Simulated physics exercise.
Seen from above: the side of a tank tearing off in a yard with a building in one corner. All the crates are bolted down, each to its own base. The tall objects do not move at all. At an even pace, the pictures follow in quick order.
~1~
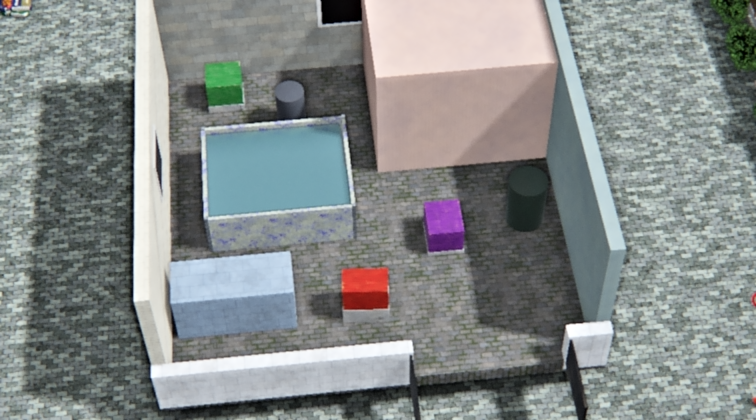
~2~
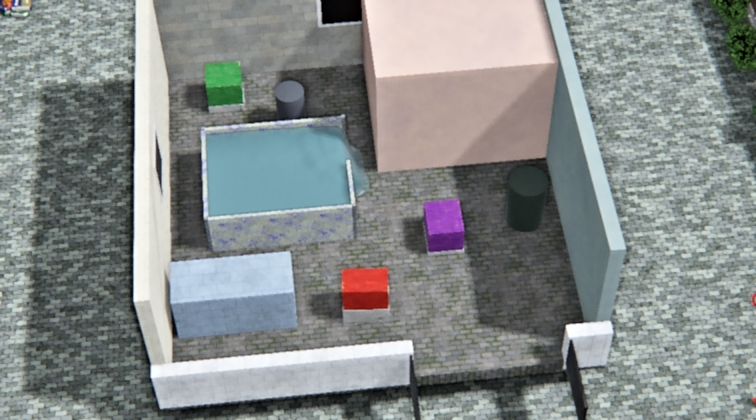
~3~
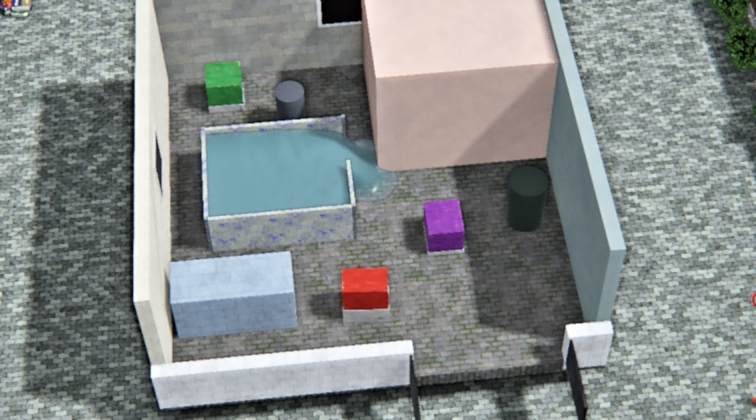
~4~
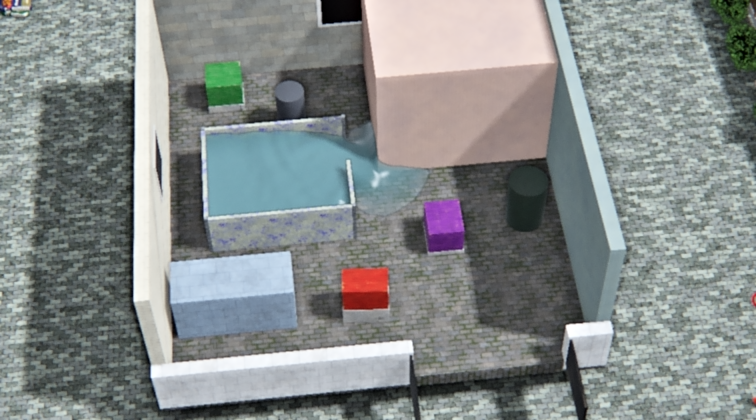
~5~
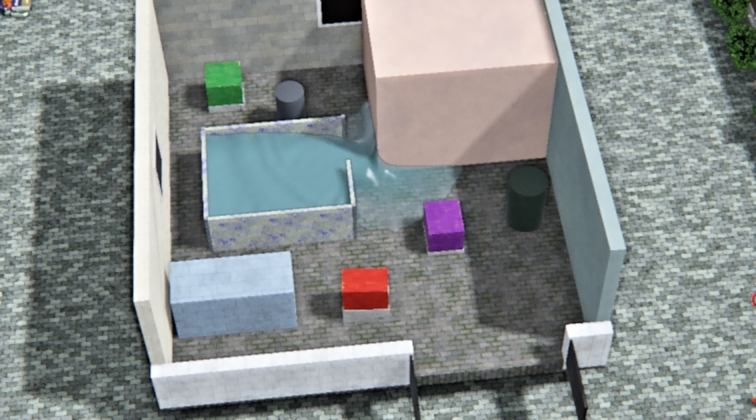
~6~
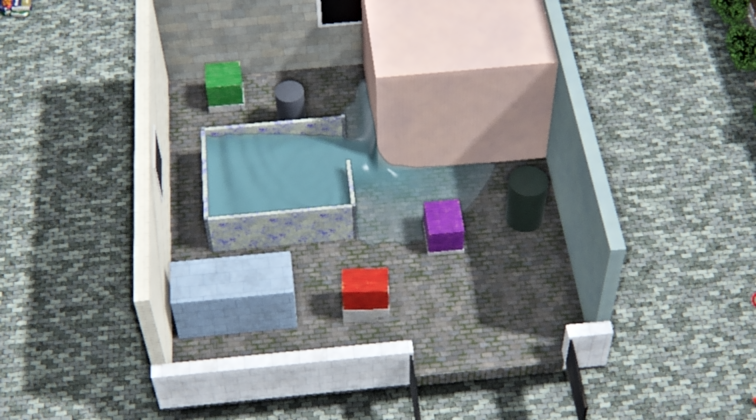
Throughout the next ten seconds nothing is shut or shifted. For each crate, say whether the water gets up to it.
The green crate is reached by the water, the purple crate is reached by the water, the red crate is missed by the water.
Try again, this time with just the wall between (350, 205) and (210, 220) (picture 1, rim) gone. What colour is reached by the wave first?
The crate marked red.
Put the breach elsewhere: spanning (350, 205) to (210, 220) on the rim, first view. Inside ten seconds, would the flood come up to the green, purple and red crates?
My take: Green crate gets flooded, purple crate gets flooded, and red crate gets flooded.
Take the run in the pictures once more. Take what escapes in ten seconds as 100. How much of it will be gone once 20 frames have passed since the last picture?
Around 15 % of the total, roughly.
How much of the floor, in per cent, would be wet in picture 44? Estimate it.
That comes to about 90 per cent.
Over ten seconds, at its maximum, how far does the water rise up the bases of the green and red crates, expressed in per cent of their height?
Taking them in the order asked, 180 percent and 30 percent.
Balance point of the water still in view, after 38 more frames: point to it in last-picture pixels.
Centre: Close to (322, 191).
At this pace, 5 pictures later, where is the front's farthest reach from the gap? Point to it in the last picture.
Pixel estimate: (555, 222).
A moment on, water covers 30 % of the floor; the green crate not reached, the purple crate water round its plinth, the red crate not reached.
Next, water covers 50 % of the floor; the green crate water round its plinth, the purple crate water round its plinth, the red crate water round its plinth.
Then, water covers 75 % of the floor; the green crate water round its plinth, the purple crate water round its plinth, the red crate water round its plinth.
Later, water covers 90 % of the floor; the green crate water round its plinth, the purple crate water round its plinth, the red crate water round its plinth.
In the end, water covers 100 % of the floor; the green crate was topped, the purple crate was topped, the red crate stayed above the water.
